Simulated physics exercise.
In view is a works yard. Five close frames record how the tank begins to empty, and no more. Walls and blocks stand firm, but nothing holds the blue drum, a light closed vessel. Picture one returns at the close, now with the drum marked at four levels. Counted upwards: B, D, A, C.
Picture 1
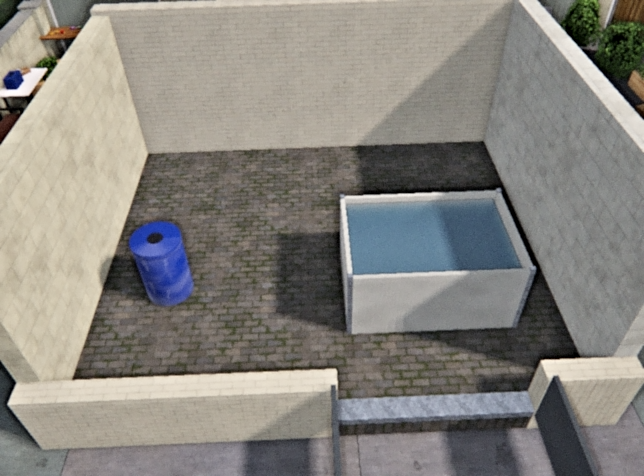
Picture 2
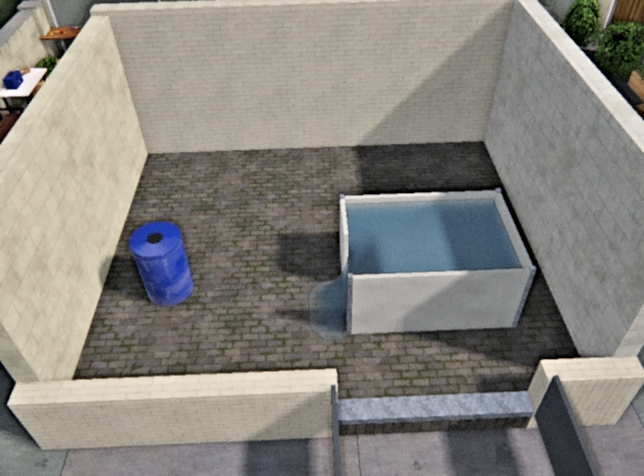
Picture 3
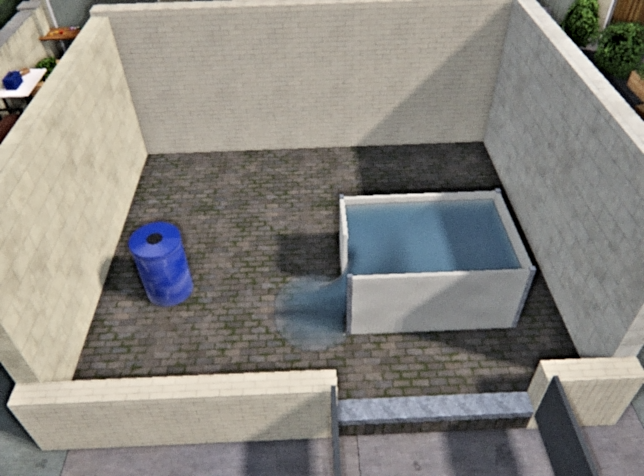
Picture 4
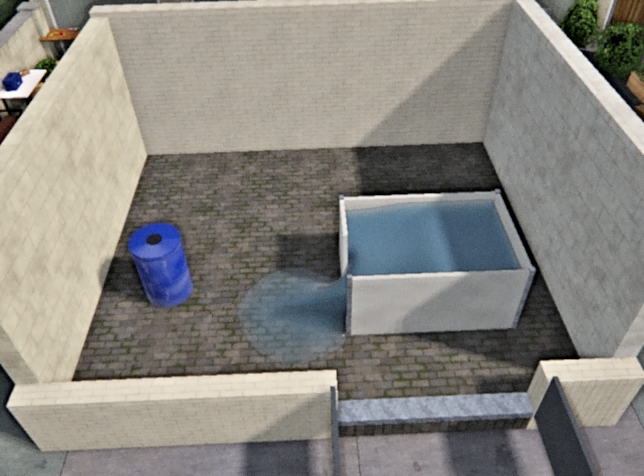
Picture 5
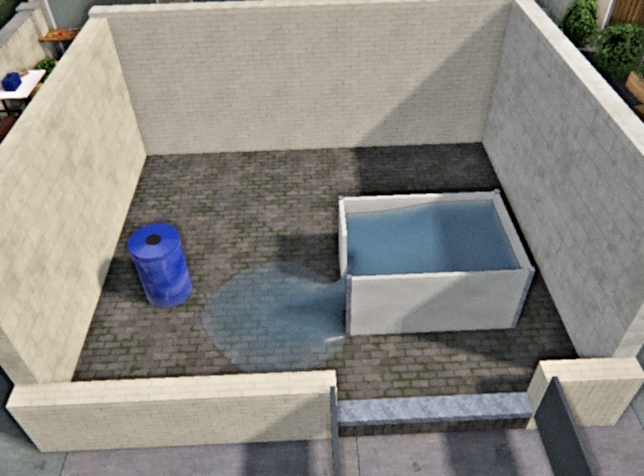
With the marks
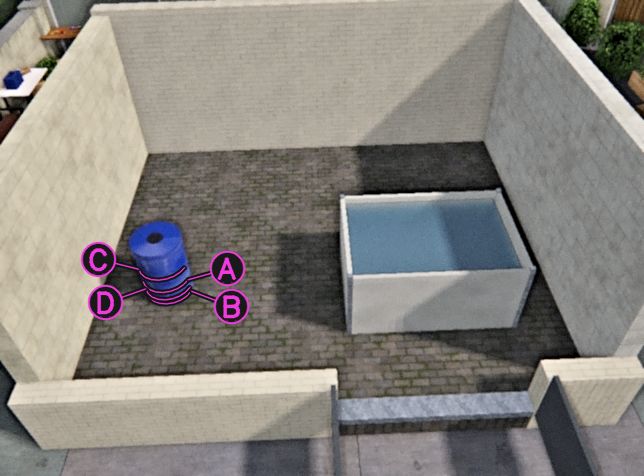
Water pours from the left side of a white tank and spreads across the paved yard.
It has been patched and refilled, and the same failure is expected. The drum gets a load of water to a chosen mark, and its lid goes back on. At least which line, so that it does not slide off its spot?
C will do.
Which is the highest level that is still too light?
Level A.
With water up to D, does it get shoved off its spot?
Yes, it does.
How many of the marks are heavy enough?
One of them.
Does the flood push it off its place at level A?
Yes, that goes wrong.
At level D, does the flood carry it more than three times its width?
Yes.
In magenta, A at (162, 292); B at (166, 303); C at (158, 280); D at (165, 299); from the bottom up B, D, A, C.
With A, it is pushed about its own width away.
With B, it is pushed about 7 times its own width away.
With C, it does not move.
With D, it is pushed about 6 times its own width away.
